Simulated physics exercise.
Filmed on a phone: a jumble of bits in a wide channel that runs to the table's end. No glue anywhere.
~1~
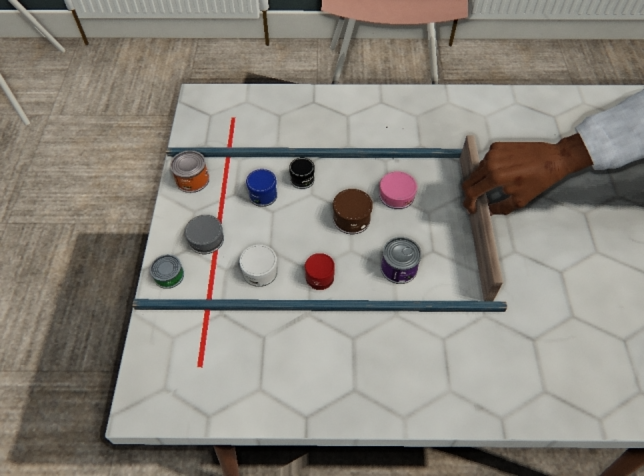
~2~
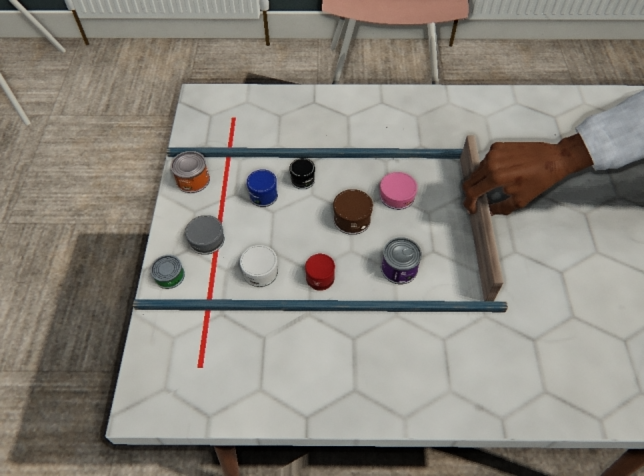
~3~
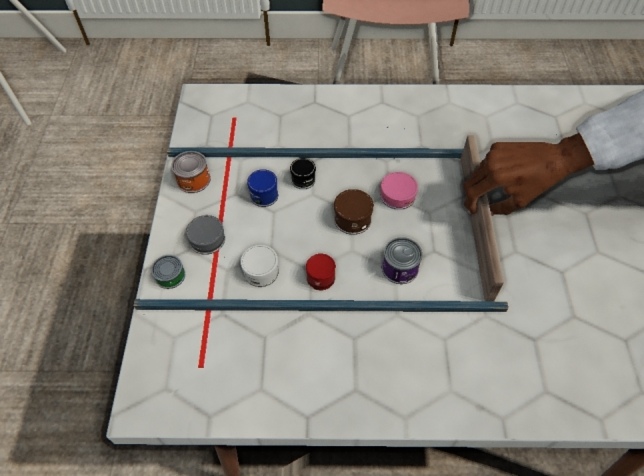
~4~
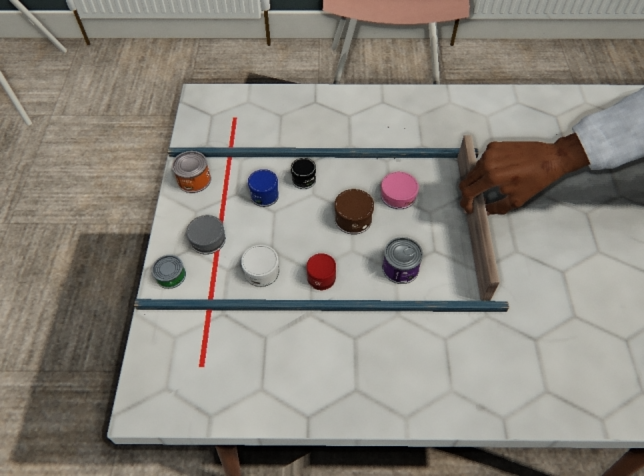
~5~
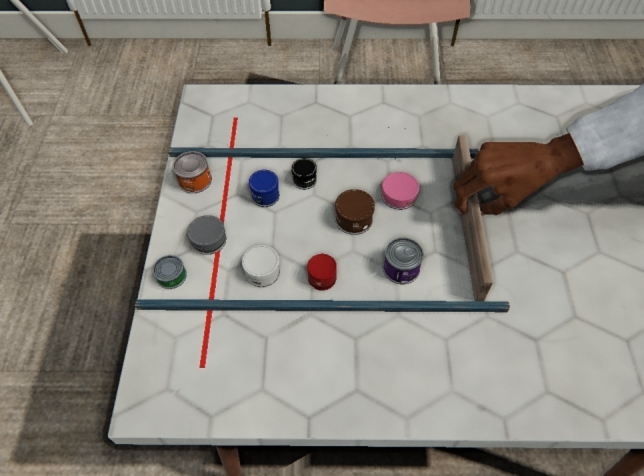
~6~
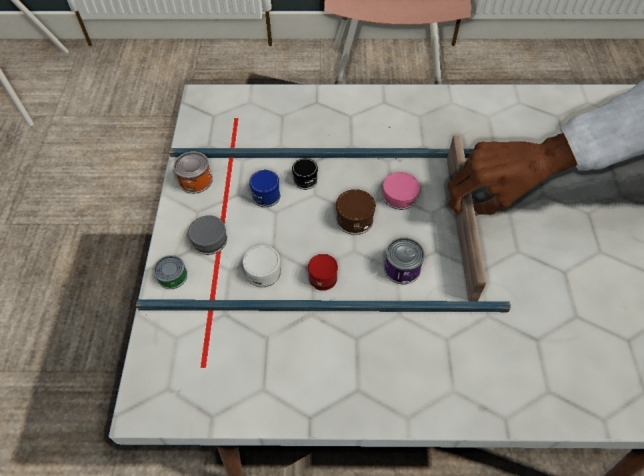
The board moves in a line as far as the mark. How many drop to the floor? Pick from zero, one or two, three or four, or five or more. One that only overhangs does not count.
Outcome: The number that fall off is one or two.
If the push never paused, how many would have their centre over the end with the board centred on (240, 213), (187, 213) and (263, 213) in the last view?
The counts: 0, 5 and 0.
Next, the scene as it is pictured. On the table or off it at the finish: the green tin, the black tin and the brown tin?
The green tin goes over; the black tin is kept; the brown tin remains up.
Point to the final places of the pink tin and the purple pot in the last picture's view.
The pink tin stops around (208, 187); the purple pot around (197, 255).
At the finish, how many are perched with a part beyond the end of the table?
0 of them.
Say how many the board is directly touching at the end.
It touches 5.
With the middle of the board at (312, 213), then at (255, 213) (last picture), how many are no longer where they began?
7 and 9.
Soon after, none off yet; green tin at rest near (171, 272); orange tin at rest near (193, 173); grey pot at rest near (208, 235).
In the end, the number that fall off is one or two; gone, green tin.
